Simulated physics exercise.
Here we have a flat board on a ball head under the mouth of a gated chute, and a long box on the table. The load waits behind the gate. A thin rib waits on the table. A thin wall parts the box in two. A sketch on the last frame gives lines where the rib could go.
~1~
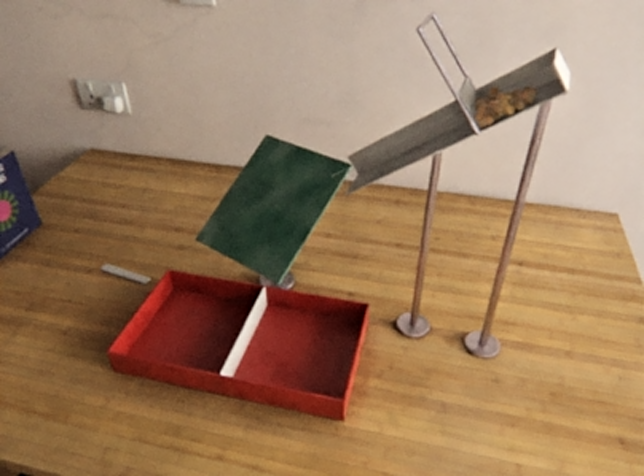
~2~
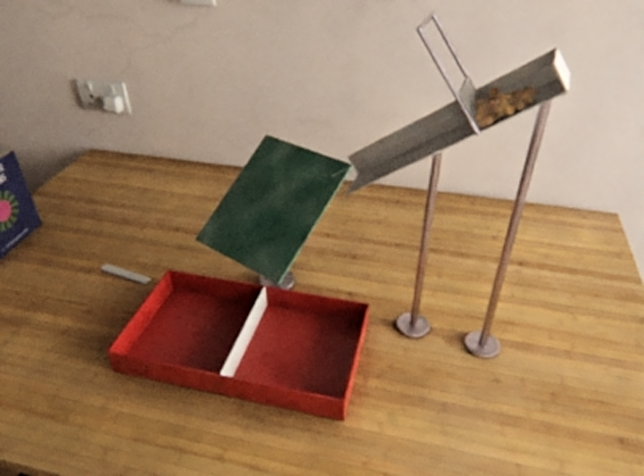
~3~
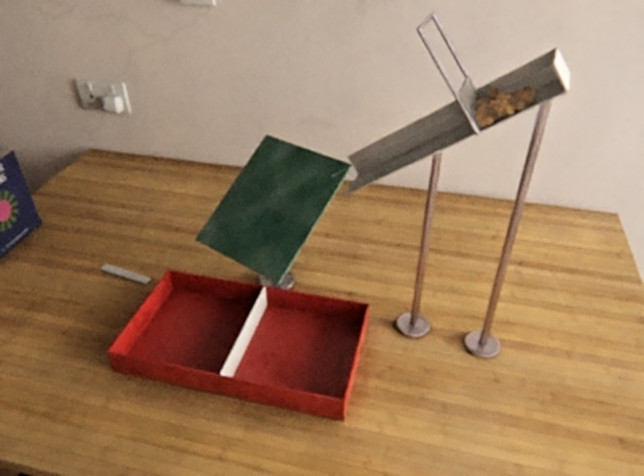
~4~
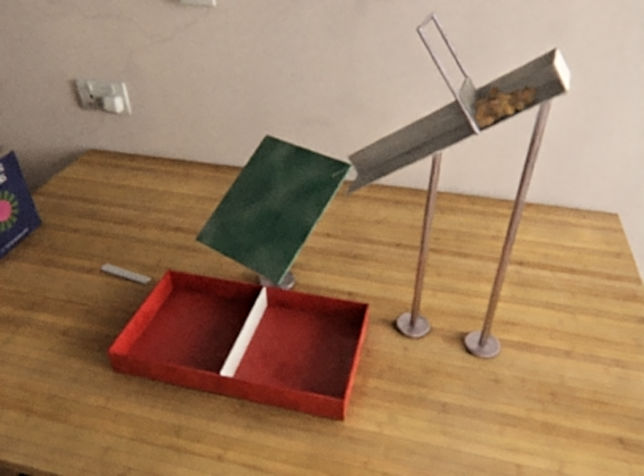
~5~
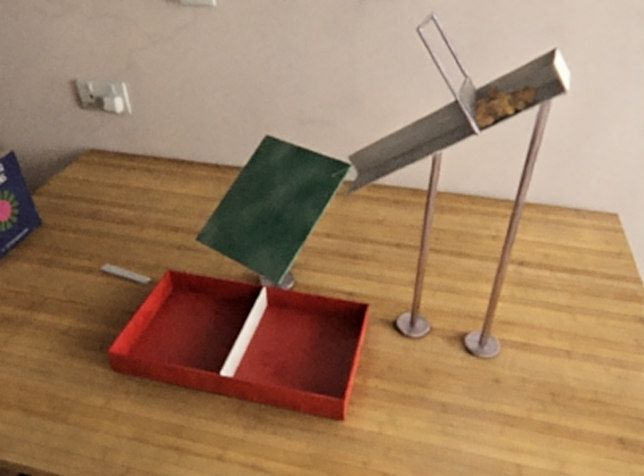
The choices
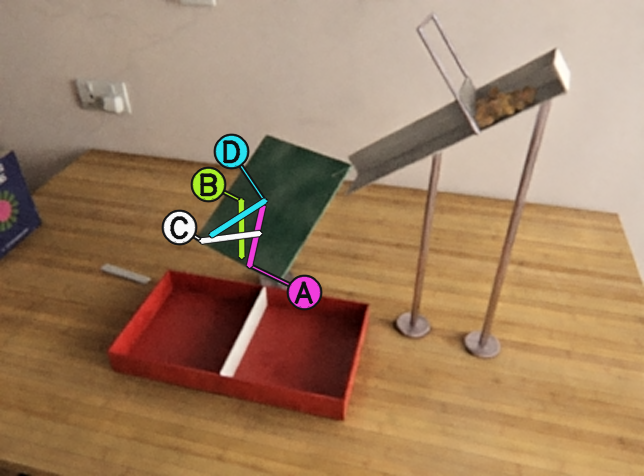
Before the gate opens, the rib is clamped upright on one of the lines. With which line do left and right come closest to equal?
Use line A.
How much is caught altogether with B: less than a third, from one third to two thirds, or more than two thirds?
Line B gives more than two thirds.
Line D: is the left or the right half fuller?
The left half.
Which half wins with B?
The left half.
On the marked copy, line A from (262, 206) to (249, 265); line B from (241, 200) to (241, 256); line C from (259, 233) to (202, 240); line D from (264, 201) to (211, 234).
Choosing A, of what is caught, close to half in the left half, close to half in the right.
Choosing B, of what is caught, all but a few in the left half, a small share in the right.
Choosing C, of what is caught, all but a few in the left half, a small share in the right.
Choosing D, of what is caught, all but a few in the left half, a small share in the right.
